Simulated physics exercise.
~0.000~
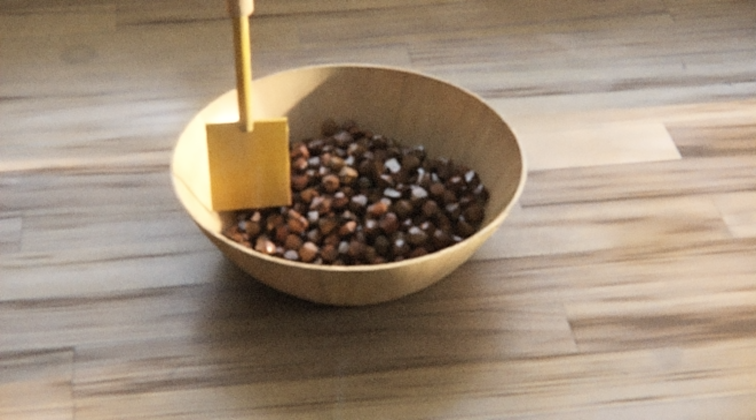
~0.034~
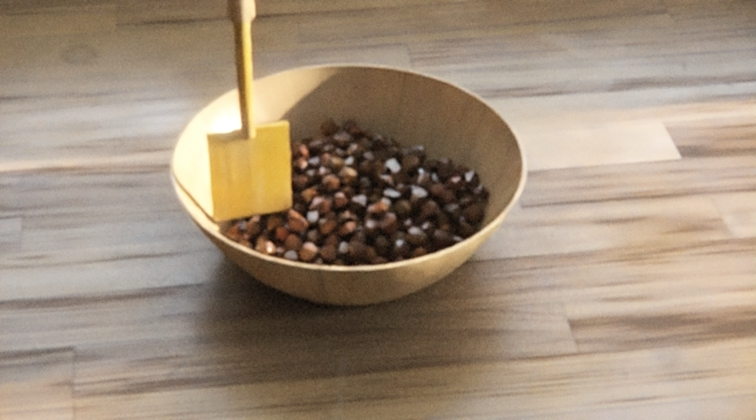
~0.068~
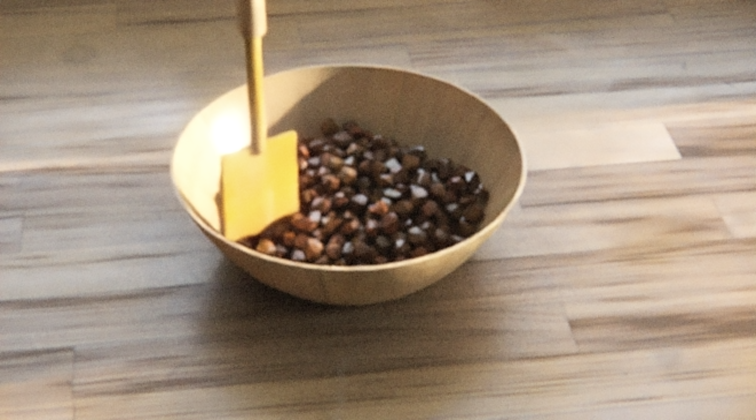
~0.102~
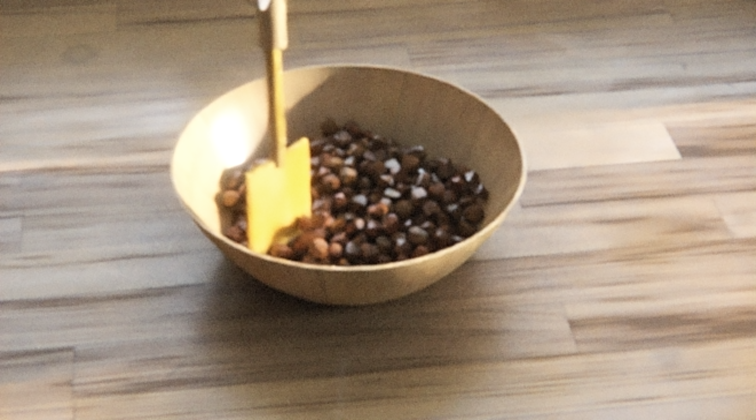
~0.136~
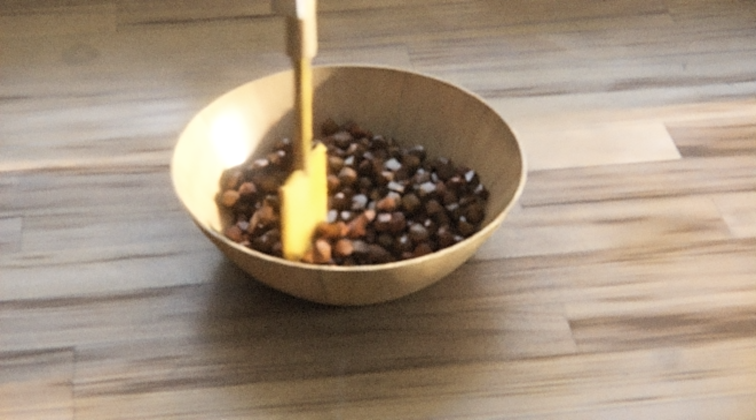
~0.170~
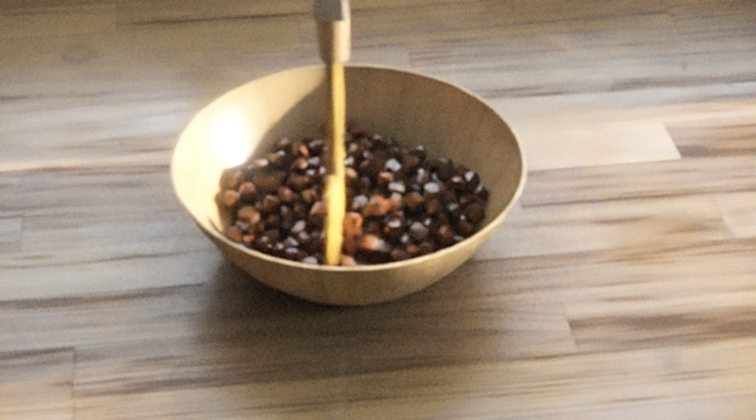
A wooden bowl of brown pellets stays still while a yellow paddle sweeps rightward through them.
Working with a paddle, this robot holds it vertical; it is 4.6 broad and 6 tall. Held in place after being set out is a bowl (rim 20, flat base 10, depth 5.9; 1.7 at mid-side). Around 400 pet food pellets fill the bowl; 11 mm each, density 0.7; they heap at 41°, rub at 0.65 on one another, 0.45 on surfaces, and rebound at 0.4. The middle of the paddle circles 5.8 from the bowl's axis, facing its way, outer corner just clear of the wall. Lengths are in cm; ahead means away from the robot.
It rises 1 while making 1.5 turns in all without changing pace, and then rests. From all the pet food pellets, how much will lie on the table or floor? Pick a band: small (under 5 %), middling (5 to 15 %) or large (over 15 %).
Middling.
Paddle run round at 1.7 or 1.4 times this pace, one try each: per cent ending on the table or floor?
First try close to 20, second close to 15, in per cent.
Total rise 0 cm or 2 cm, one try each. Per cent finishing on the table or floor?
20 % and 0 %.
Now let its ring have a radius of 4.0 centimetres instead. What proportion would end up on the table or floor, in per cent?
Near 5 %.
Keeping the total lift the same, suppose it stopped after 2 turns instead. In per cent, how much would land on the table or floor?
10 %.
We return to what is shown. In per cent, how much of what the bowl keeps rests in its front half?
Some 50 per cent.
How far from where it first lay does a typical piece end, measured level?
Roughly 1 cm.
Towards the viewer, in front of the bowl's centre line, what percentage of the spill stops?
60 %.
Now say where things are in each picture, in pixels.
The first picture shows paddle neck at (244, 99), 0° round; upper third of the load around (359, 194), from x 230 to 480, top at y 130; 405 in the bowl.
The second picture shows paddle neck at (246, 105), 7° round; upper third of the load around (359, 194), from x 230 to 480, top at y 130.
The third picture shows paddle neck at (257, 121), 24° round; upper third of the load around (360, 195), from x 230 to 480, top at y 130.
The fourth picture shows paddle neck at (276, 134), 41° round; upper third of the load around (361, 197), from x 230 to 480, top at y 130.
The fifth picture shows paddle neck at (303, 143), 58° round; upper third of the load around (366, 195), from x 230 to 480, top at y 130.
The sixth picture shows paddle neck at (334, 148), 76° round; upper third of the load around (372, 194), from x 230 to 480, top at y 130; 405 in the bowl.
By 0.53 s, 257° round, highest piece 8 above the table; 398 in the bowl, 4 on the table or floor, 3 in flight or on the tool.
By 0.89 s, 79° round, highest piece 7 above the table; 382 in the bowl, 22 on the table or floor, 1 in flight or on the tool.
By 1.27 s, 180° round, highest piece 6 above the table; 377 in the bowl, 28 on the table or floor.
By 1.97 s, 180° round, highest piece 6 above the table; 377 in the bowl, 28 on the table or floor.
Final count, 377 in the bowl, 28 on the table or floor. That is 7 % on the table or floor.
